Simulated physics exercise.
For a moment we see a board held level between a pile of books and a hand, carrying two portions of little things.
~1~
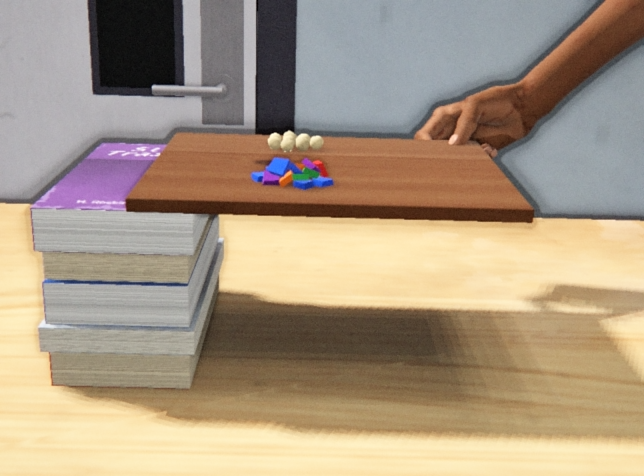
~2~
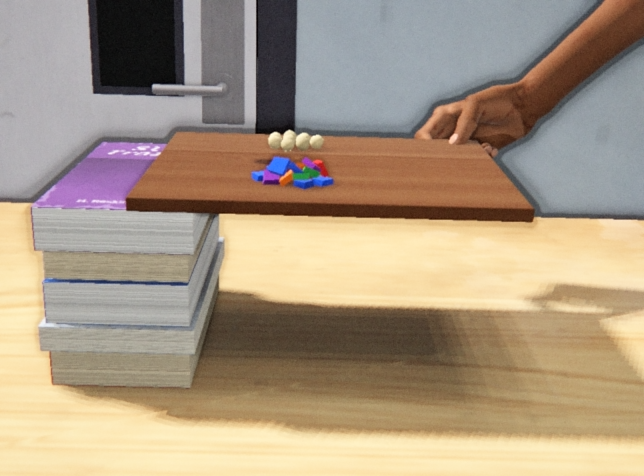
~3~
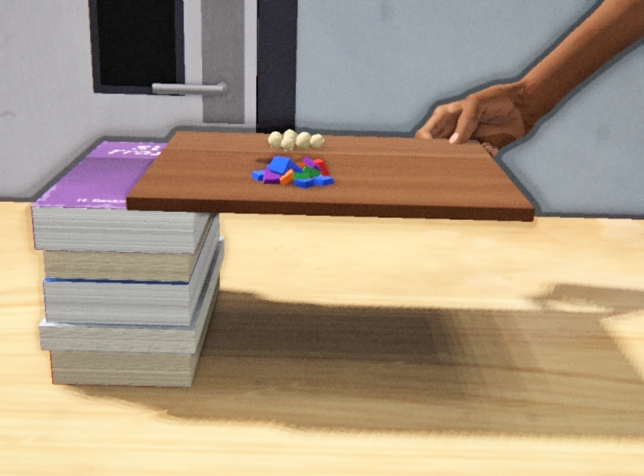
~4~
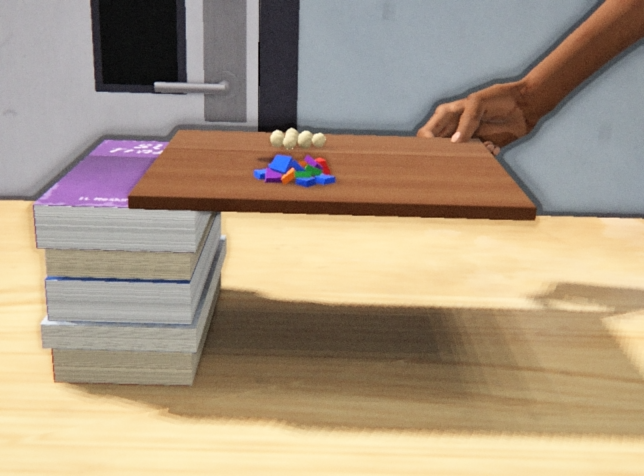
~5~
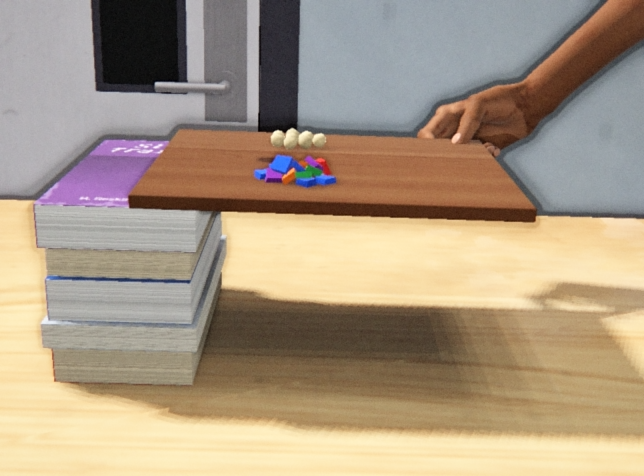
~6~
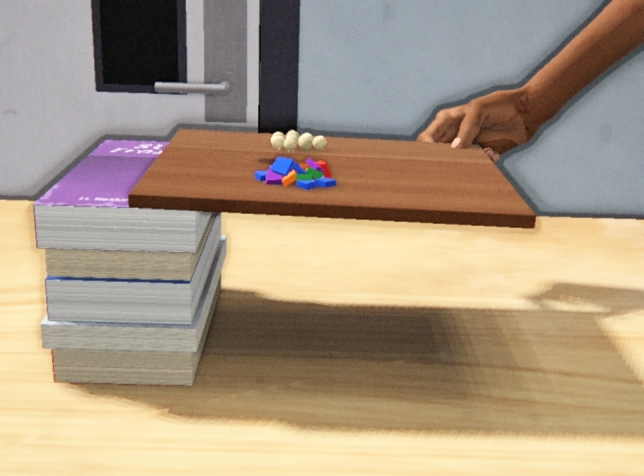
A hand held up the right side of a brown board resting on a stack of books, with colorful little tiles and pale round nuts on top; its held end dipped very slightly, and little else moved.
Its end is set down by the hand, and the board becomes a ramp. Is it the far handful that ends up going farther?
I expect the one more distant from us will go farther.
Then, 0.49 s on from there, board sloping at 15°; front handful the whole lot still on the board; back handful the whole lot still on the board.
Then, 1.02 s on from there, board sloping at 32°; front handful the whole lot still on the board; back handful mostly at the foot of the board.
Then, 1.64 s on from there, board resting at 36°; front handful mostly at the foot of the board; back handful mostly less than half a board's length out.
In the end, board resting at 36°; front handful mostly at the foot of the board; back handful mostly less than half a board's length out; the back handful has gone farther.
